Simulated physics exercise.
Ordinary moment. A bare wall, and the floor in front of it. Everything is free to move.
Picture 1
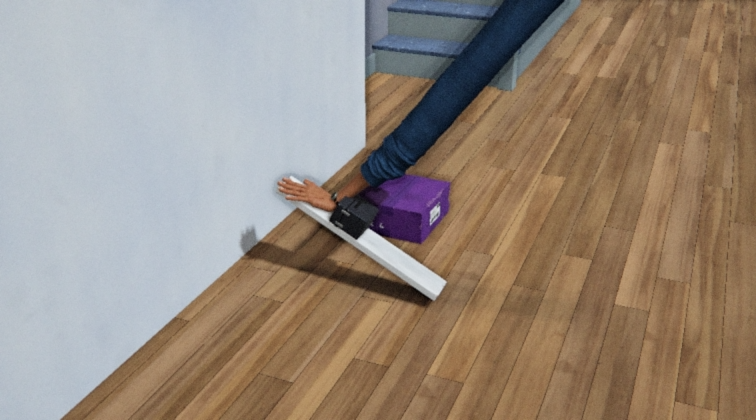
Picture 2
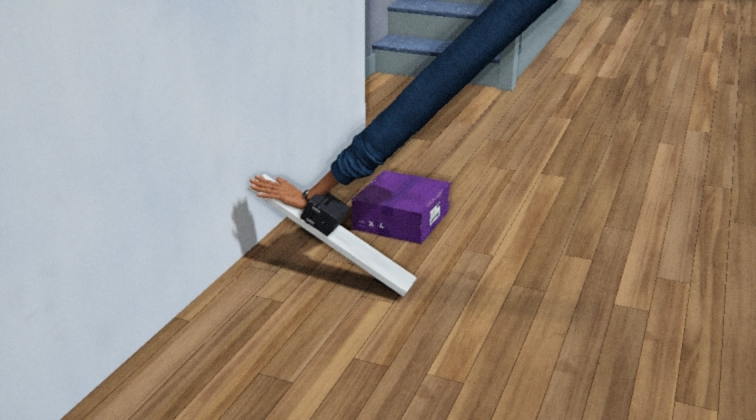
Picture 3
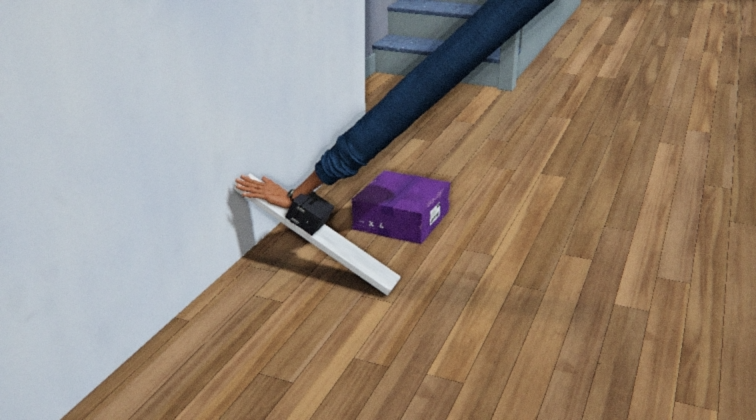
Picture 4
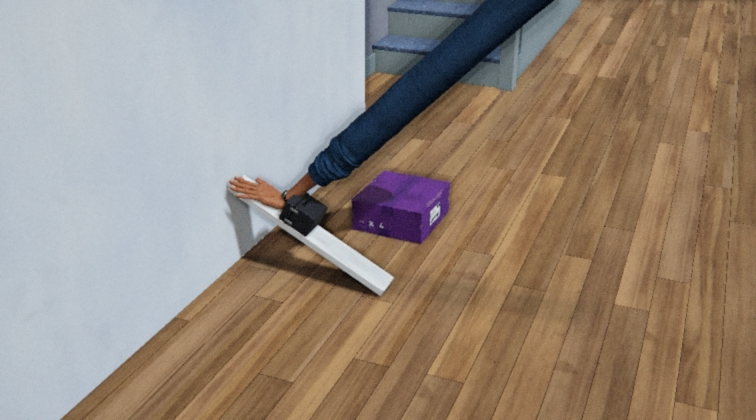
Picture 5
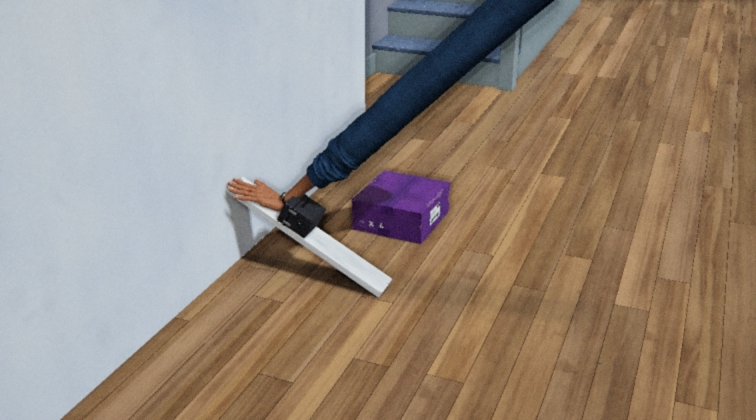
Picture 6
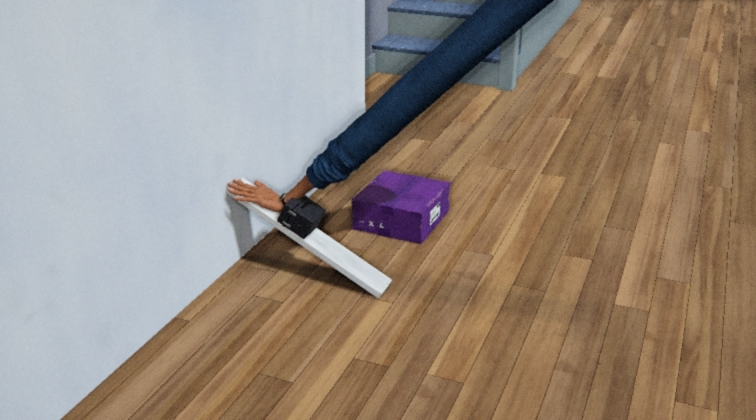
A bare pale blue wall stands on the left above a brown plank floor, seen from above at an angle, with blue-topped steps at the back. A long dark-blue sleeve reaches in from the top, its hand on a slanted white plank beside a purple box. Hand and plank shift left toward the wall, slowing until motionless, while the box and view stay still.
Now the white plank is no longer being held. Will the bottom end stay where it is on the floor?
My guess is it loses its place.
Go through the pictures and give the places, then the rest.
On its way; white plank (361, 237); purple box (402, 205), in the first picture.
On its way; white plank (332, 234); purple box (402, 205), in the second picture.
On its way; white plank (317, 233); purple box (402, 205), in the third picture.
On its way; white plank (311, 234); purple box (402, 205), in the fourth picture.
Propped up under the hand; white plank (309, 236); purple box (402, 205), in the fifth picture.
Propped up under the hand; white plank (309, 236); purple box (402, 205), in the sixth picture.
Then, 0.30 s past the last view, white plank leaning 24° more than when let go near (320, 270).
Then, 0.60 s past the last view, white plank leaning 27° more than when let go near (328, 277).
Finally, moved from the start, white plank; purple box still in place. Final places as the last picture's camera would see them, white plank near (332, 277). The plank slips out.
